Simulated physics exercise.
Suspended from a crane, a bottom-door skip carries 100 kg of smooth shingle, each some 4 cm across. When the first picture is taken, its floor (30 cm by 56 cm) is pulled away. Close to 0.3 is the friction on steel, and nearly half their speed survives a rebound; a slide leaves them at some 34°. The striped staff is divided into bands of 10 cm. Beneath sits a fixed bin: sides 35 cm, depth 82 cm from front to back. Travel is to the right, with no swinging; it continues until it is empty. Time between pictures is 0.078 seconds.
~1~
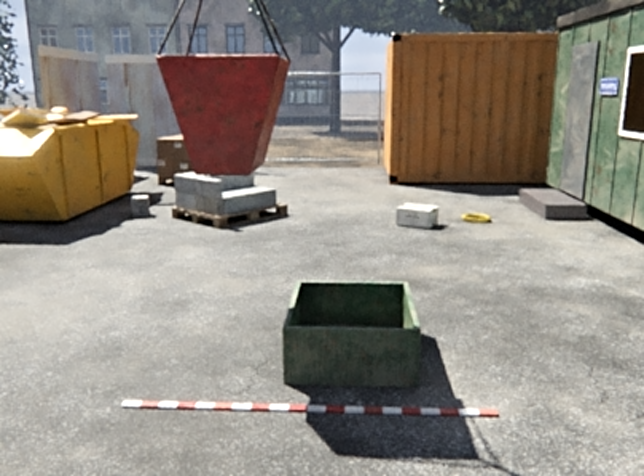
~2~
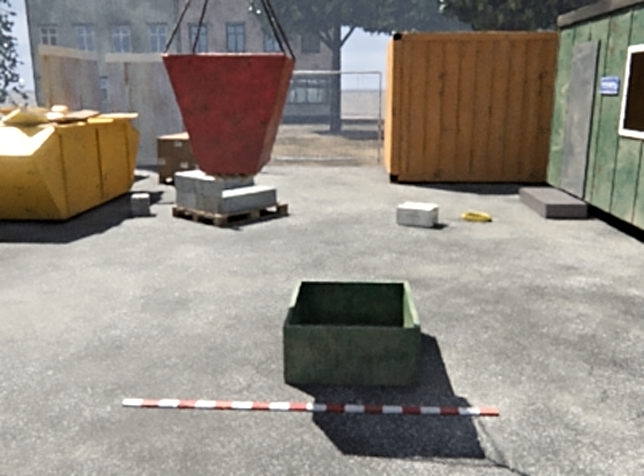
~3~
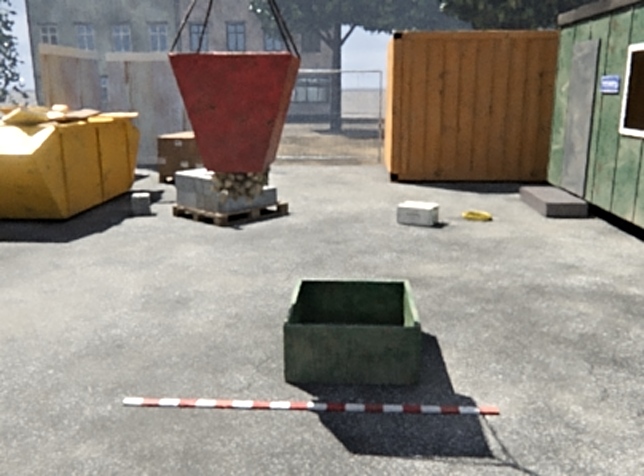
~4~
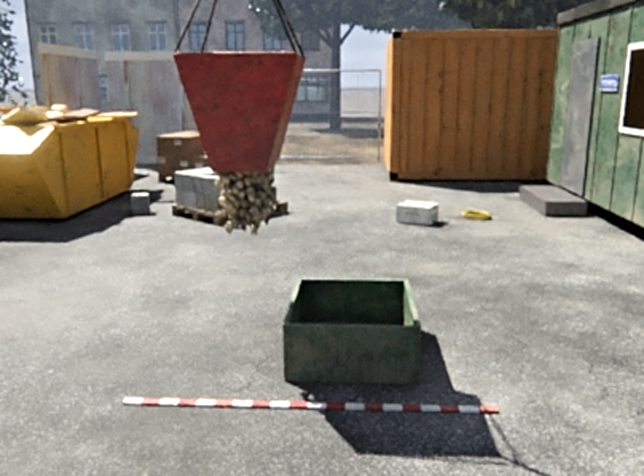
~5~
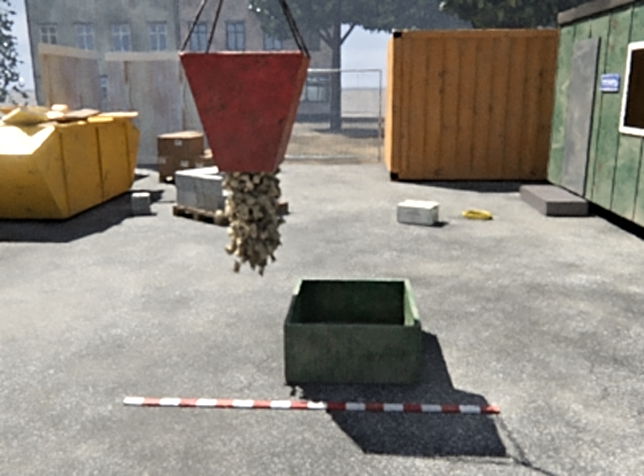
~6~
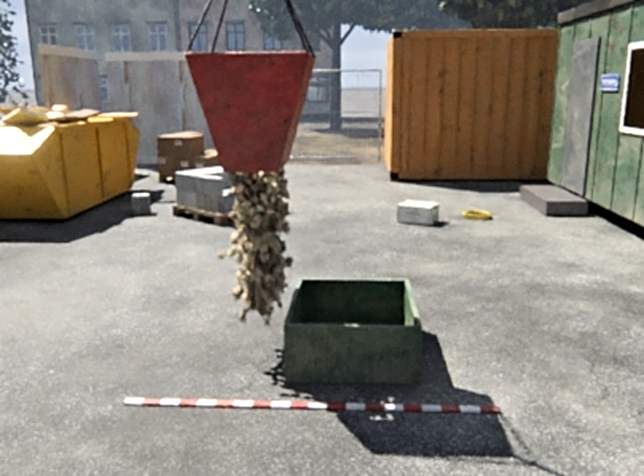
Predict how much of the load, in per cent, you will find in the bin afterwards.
About 5 per cent of the load.
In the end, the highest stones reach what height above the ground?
Height at rest: Around 18 cm.
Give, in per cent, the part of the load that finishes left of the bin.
Share: About 90 %.
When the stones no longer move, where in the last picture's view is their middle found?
Centre position approx (252, 346).
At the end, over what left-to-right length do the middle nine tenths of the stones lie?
Some 110 cm left to right.
Then, 0.3 s after the last picture, 0 % in the bottom-door skip, 95 % falling or lying left of the bin, 5 % falling or lying in the bin; the stones farthest right are at (335, 322).
Then, 0.7 s after the last picture, 0 % in the bottom-door skip, 93 % falling or lying left of the bin, 5 % falling or lying in the bin, 2 % falling or lying beside or right of the bin; the stones farthest right are at (402, 345).
Then, 1.3 s after the last picture, 0 % in the bottom-door skip, 92 % falling or lying left of the bin, 5 % falling or lying in the bin, 3 % falling or lying beside or right of the bin; the stones farthest right are at (405, 358).
Then, 2.2 s after the last picture, 0 % in the bottom-door skip, 92 % falling or lying left of the bin, 5 % falling or lying in the bin, 3 % falling or lying beside or right of the bin; the stones farthest right are at (406, 356).
Then, 4.1 s after the last picture, 0 % in the bottom-door skip, 92 % left of the bin, 5 % in the bin, 3 % beside or right of the bin; the stones farthest right are at (406, 356).
